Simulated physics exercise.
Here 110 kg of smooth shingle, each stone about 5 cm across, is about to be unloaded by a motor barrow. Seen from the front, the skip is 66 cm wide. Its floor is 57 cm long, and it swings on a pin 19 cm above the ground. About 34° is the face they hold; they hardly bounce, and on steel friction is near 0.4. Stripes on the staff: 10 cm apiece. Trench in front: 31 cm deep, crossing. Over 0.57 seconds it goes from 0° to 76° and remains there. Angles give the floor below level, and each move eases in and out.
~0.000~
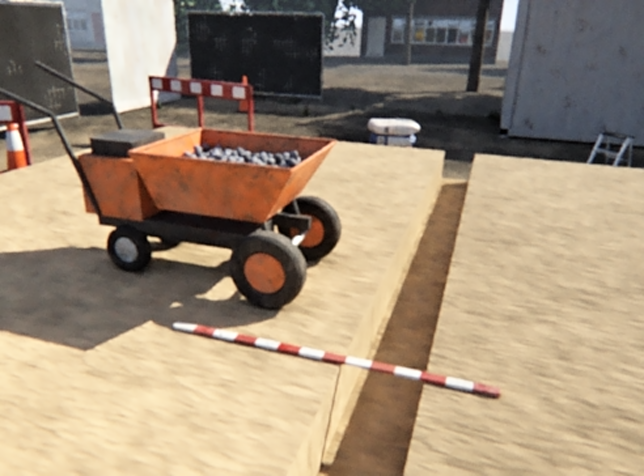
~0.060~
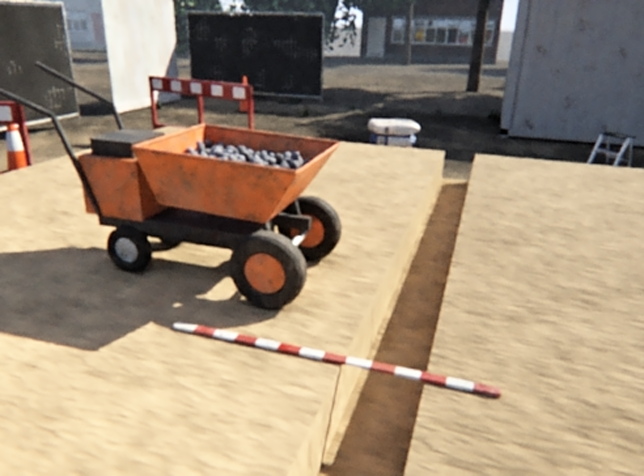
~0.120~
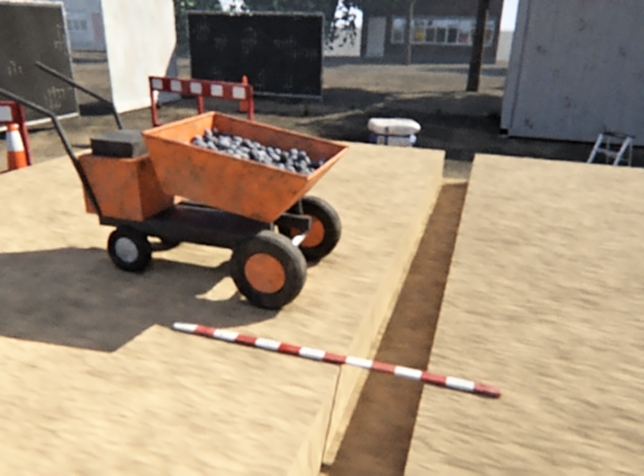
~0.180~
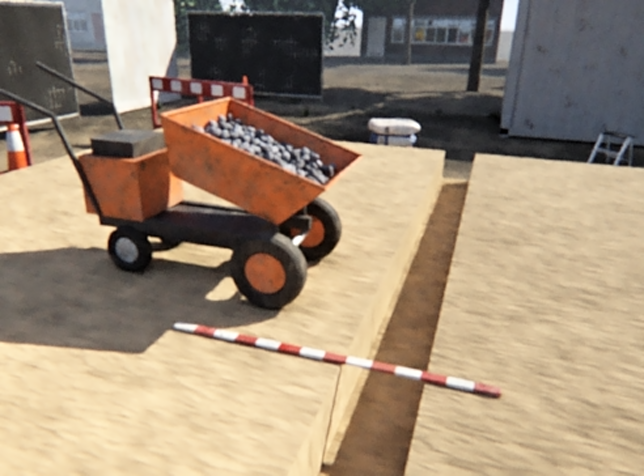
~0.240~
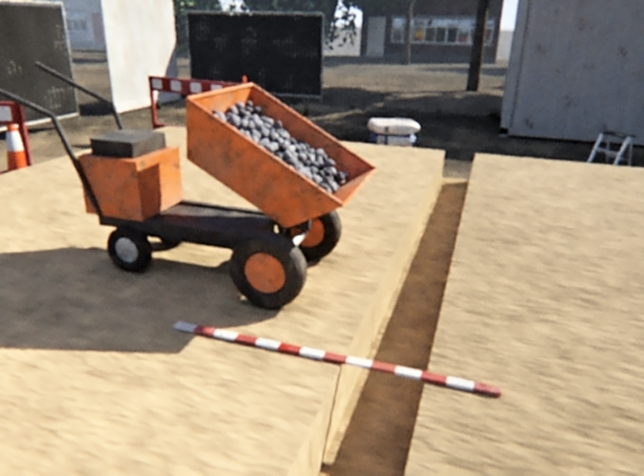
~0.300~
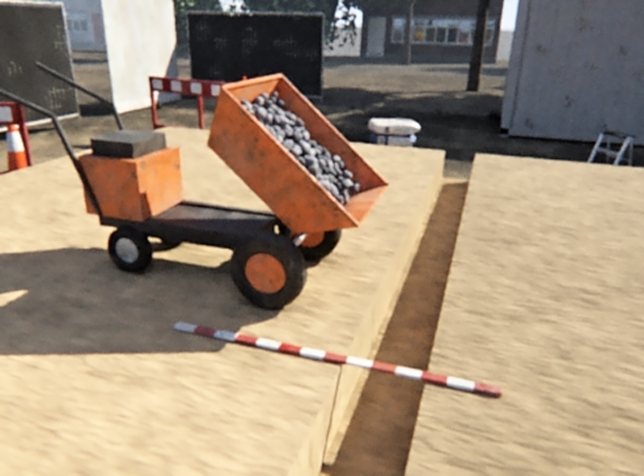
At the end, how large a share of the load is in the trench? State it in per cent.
A share of about 54 per cent.
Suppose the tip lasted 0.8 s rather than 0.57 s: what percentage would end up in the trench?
I'd put it at roughly 70 per cent.
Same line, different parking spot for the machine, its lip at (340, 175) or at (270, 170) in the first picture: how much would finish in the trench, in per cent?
That gives roughly 10 per cent and roughly 75 per cent.
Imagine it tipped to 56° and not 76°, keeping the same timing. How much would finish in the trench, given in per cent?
It would be near 35 per cent.
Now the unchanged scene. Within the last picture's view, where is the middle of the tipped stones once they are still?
Around (434, 335).
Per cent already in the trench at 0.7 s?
I'd put it near 30 per cent.
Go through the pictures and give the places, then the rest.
The first picture shows lip at (292, 171), floor tilted 0°, highest stones at (254, 156).
The second picture shows lip at (297, 173), floor tilted 2°, highest stones at (235, 152); the stones move at 0.5 m/s on average.
In the third picture, the skip is at 9°, its lip at (308, 179); the top of the load is at (214, 139); the stones move at 1.0 m/s on average.
In the fourth picture, the skip is at 18°, its lip at (325, 190); the top of the load is at (223, 124); the stones move at 1.5 m/s on average.
In the fifth picture, the skip is at 29°, its lip at (343, 206); the top of the load is at (243, 110); the stones move at 1.7 m/s on average.
The sixth picture shows lip at (358, 226), floor tilted 41°, highest stones at (265, 102); the stones move at 1.8 m/s on average.
After 0.4 s the floor is at 65°; 100 % in the skip; the foremost stones are at (370, 236).
After 0.7 s the floor is at 76°; 64 % in the skip, 30 % in the trench, 5 % past the trench; the foremost stones are at (459, 315).
After 1.0 s the floor is at 76°; 8 % in the skip, 45 % in the trench, 47 % past the trench; the foremost stones are past the picture's edge.
After 3.0 s the floor is at 76°; 0 % in the skip, 54 % in the trench, 46 % past the trench; the foremost stones are past the picture's edge.
